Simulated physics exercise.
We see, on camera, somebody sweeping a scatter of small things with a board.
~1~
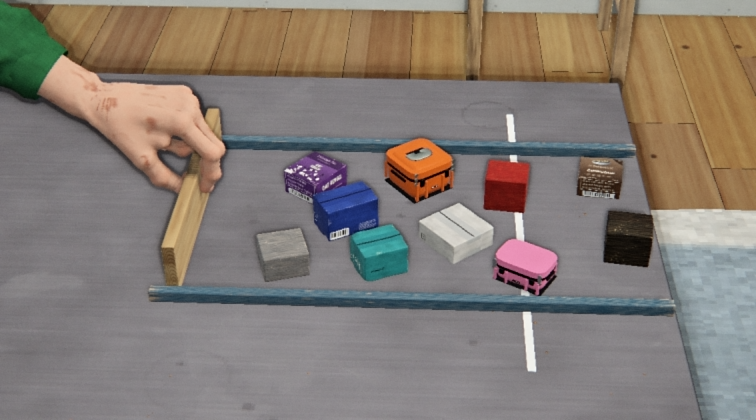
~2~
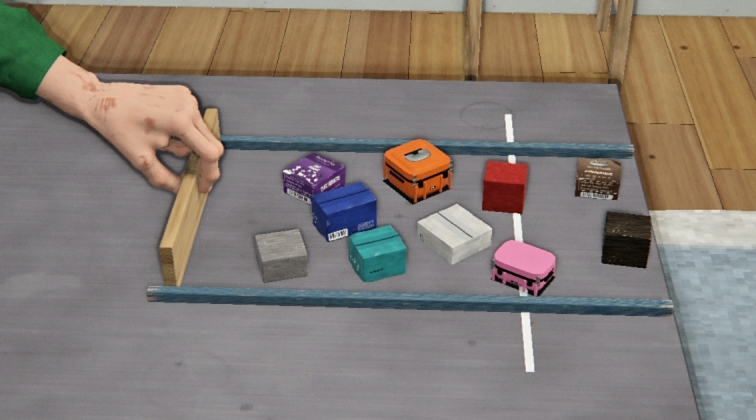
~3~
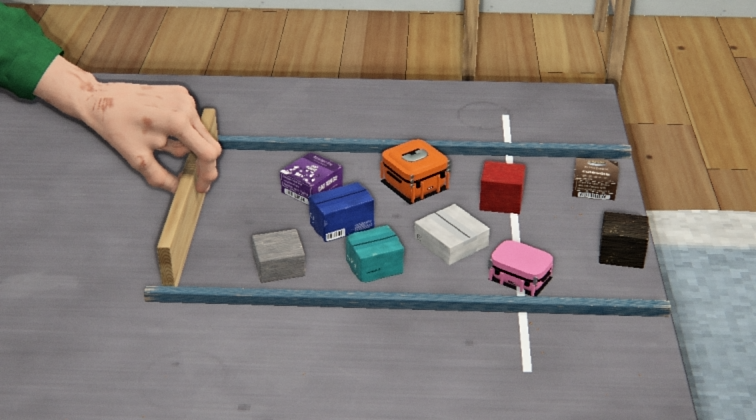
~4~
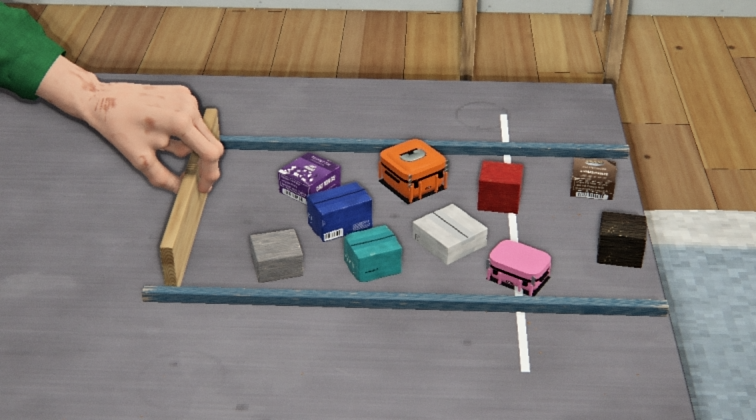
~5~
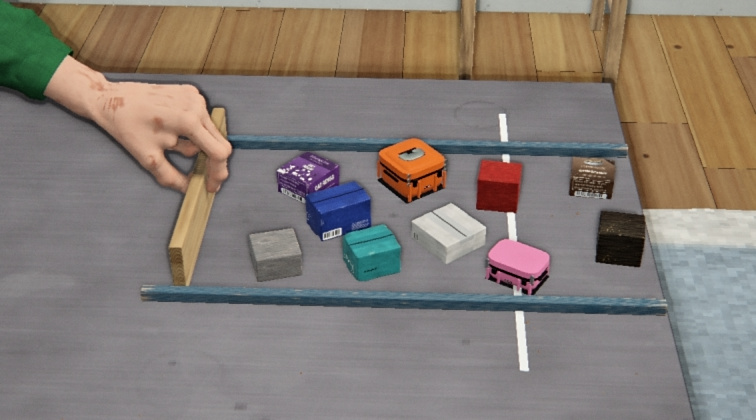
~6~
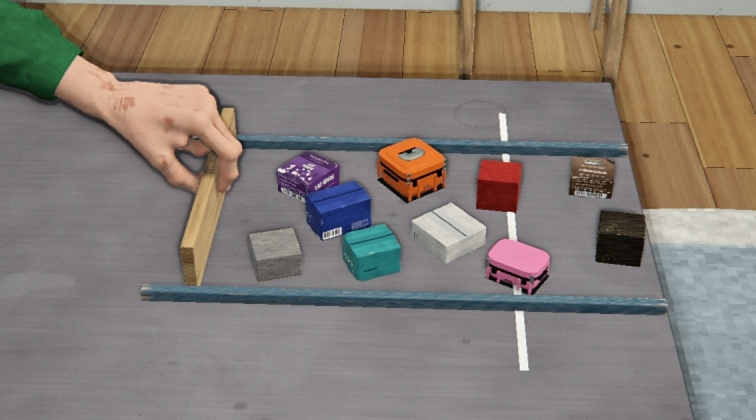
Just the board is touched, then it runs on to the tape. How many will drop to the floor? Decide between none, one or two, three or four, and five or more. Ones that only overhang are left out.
From what happens, the ones that come off the end make zero in total.
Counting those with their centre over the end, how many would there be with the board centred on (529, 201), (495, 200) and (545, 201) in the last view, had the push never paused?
3; 0; 4.
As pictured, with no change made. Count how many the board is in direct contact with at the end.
All in all, 3.
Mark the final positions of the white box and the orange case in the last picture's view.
The white box finishes at (598, 238); the orange case finishes at (578, 175).
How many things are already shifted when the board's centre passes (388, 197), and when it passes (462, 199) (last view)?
At the first spot 7, then 8.
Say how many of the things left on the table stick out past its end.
The count is 4.
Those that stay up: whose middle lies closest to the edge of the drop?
I reckon it's the black block.
Soon after, none off yet; black block at rest near (620, 238); brown box at rest near (592, 178); pink case at rest near (518, 267).
After that, none off yet; black block at rest near (620, 238); brown box at rest near (592, 178); pink case displaced about its own width near (600, 273).
In the end, the number that fall off is zero.
